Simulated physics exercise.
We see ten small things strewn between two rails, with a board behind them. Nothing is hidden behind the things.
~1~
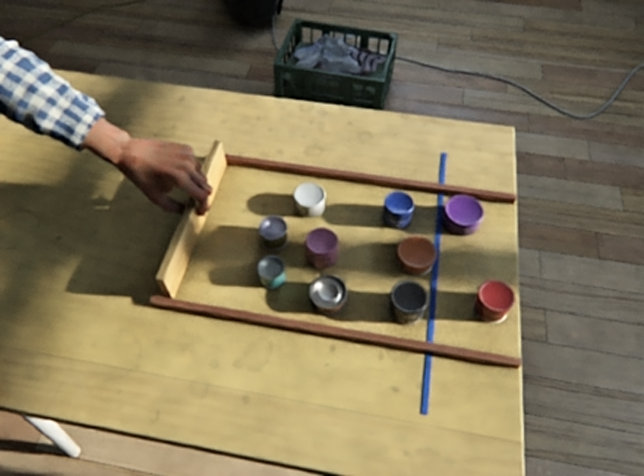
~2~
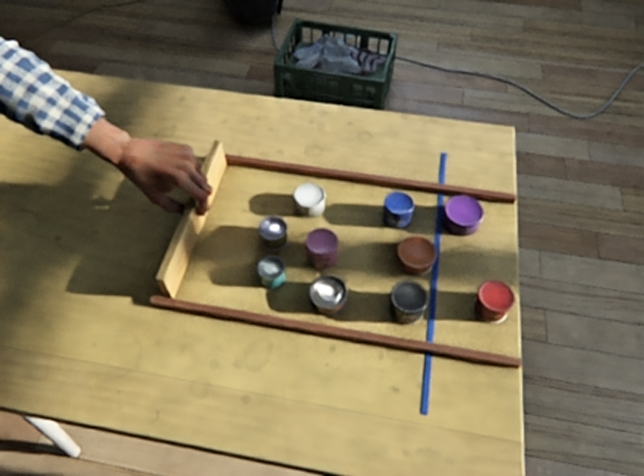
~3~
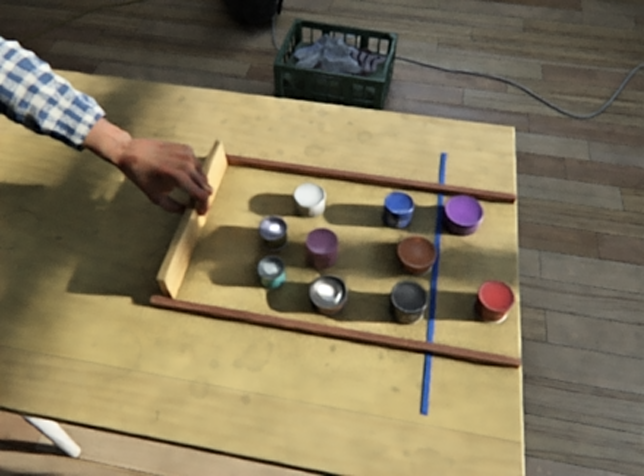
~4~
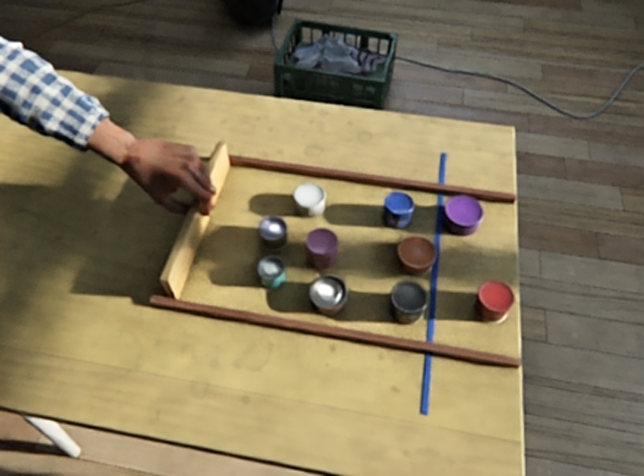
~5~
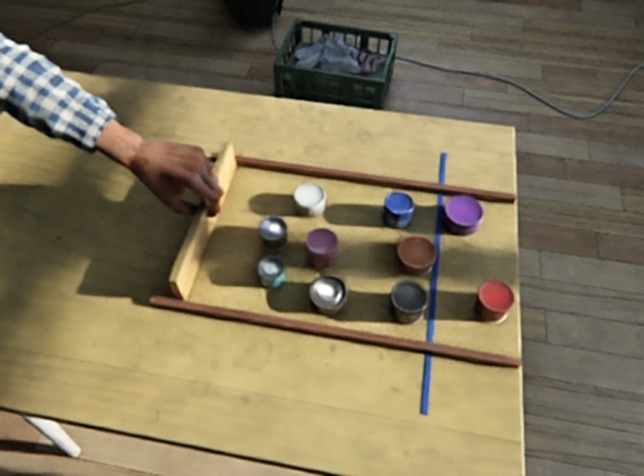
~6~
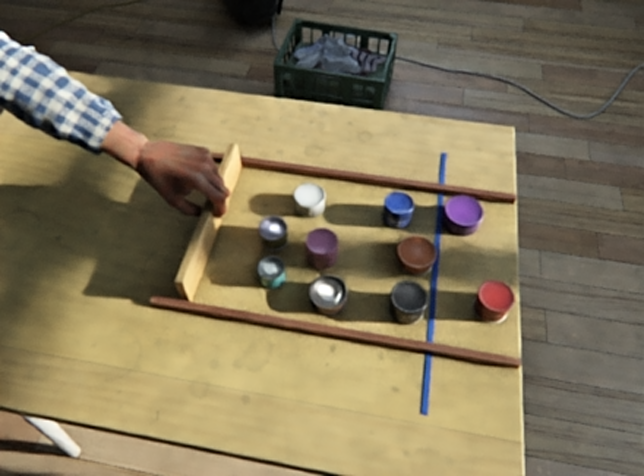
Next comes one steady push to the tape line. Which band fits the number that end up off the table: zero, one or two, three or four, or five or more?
The tally of drops is nought.
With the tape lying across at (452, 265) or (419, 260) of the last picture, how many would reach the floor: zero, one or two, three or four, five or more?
In order: One or two and zero.
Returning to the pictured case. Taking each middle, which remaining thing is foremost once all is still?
Ending up nearest is the purple tub.
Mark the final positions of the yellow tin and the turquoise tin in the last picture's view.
Yellow tin: About (452, 251); turquoise tin: About (448, 297).
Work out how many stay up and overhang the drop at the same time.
The total comes out at 2.
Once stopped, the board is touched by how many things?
Result: 4 in all.
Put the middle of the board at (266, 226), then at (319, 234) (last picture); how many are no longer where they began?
That makes 1 at the first spot and 5 at the second.
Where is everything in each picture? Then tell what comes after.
In the first frame, red pot (493, 302); purple tub (462, 216); orange pot (416, 256); board (195, 215); tape (436, 263).
In the second frame, purple tub (462, 216); black pot (407, 303).
In the third frame, orange pot (416, 256); blue tub (398, 210).
In the fourth frame, red pot (493, 302); white tin (310, 201).
In the fifth frame, purple tub (462, 216); yellow tin (274, 234).
In the sixth frame, red pot (493, 302); purple tub (462, 216); orange pot (416, 256); board (211, 217); tape (436, 263).
Early on, none off yet; red pot at rest near (493, 302); purple tub at rest near (462, 216); orange pot at rest near (416, 256).
Finally, the number that fall off is zero.
